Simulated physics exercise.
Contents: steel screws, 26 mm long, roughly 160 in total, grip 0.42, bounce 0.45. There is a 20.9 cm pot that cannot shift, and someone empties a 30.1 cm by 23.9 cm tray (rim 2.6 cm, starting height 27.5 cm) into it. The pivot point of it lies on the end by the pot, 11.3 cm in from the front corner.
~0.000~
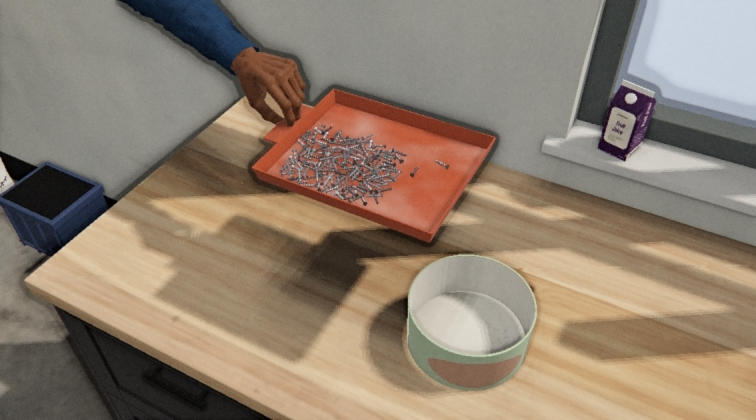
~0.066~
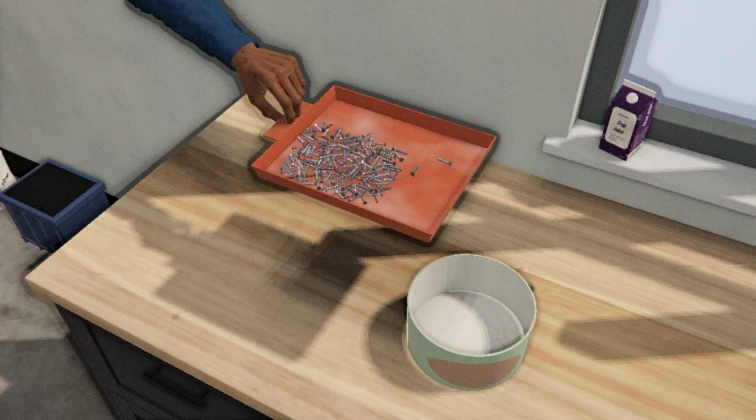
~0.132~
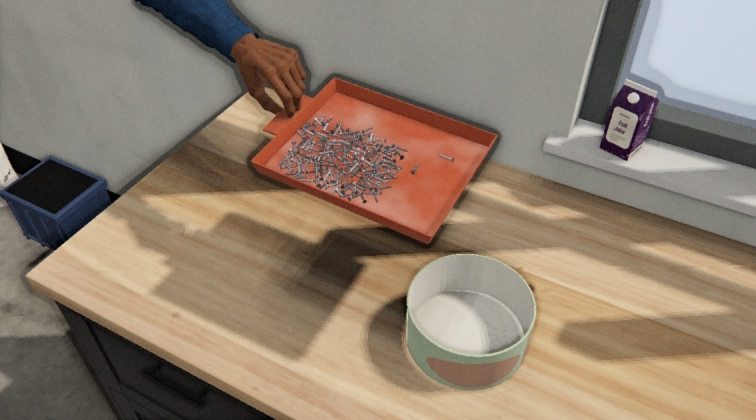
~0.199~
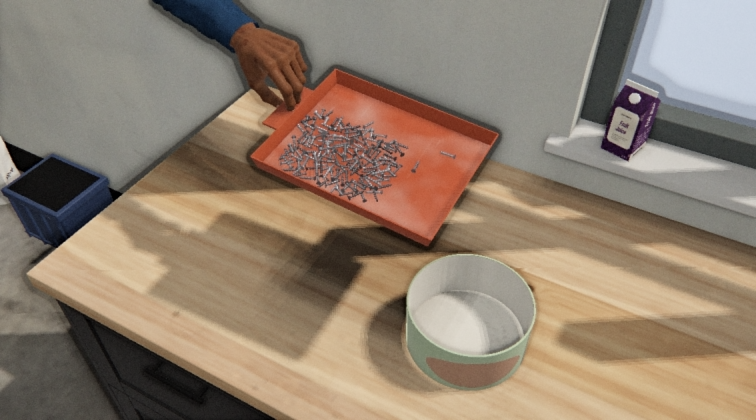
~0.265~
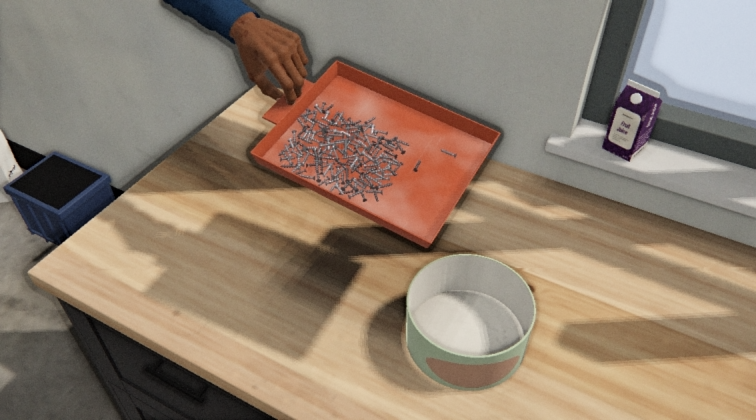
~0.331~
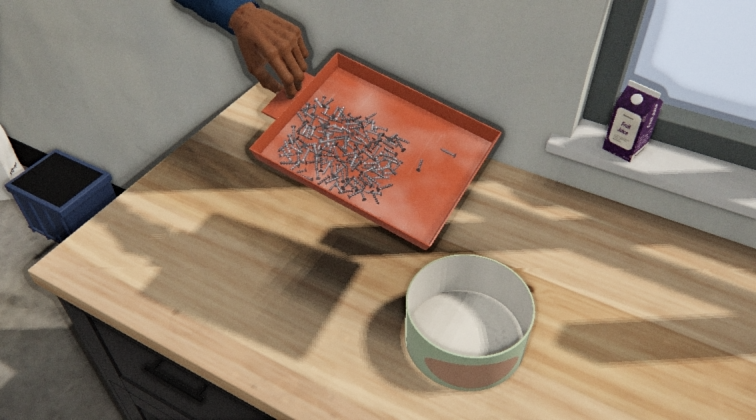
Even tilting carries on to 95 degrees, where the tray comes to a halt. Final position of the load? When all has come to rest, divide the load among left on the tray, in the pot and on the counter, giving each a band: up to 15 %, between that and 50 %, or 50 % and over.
Left on the tray: Up to 15 %; pot: 50 % and over; counter: Between 15 and 50 %.
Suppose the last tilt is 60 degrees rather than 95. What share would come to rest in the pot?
I'd expect some 5 per cent in the pot.
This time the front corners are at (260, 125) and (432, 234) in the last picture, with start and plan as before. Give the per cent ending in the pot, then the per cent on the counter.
Final per cent - pot 90, counter 10.
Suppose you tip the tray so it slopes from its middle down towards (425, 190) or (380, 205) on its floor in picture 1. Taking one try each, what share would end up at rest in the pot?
Near 95 and 45 per cent, in that order.
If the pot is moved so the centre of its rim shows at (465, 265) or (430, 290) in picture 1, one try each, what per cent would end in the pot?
10 % and 100 %.
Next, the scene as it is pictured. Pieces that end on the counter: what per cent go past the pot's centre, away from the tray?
Around 20 per cent, give or take.
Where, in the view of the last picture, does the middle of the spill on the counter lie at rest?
(375, 381), about.
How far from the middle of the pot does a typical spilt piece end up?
That comes to near 20 cm.
Then, at 1.08 s, tilt 52 degrees; the tray holds 95 %, the pot 0 %.
After 1.58 s, tilt 77 degrees; the tray holds 90 %, the pot 5 %.
Then, at 2.15 s, tilt 95 degrees; the tray holds 0 %, the pot 70 %.
By 3.0 s all is still; tray 0 %, pot 75 %, counter 25 %.
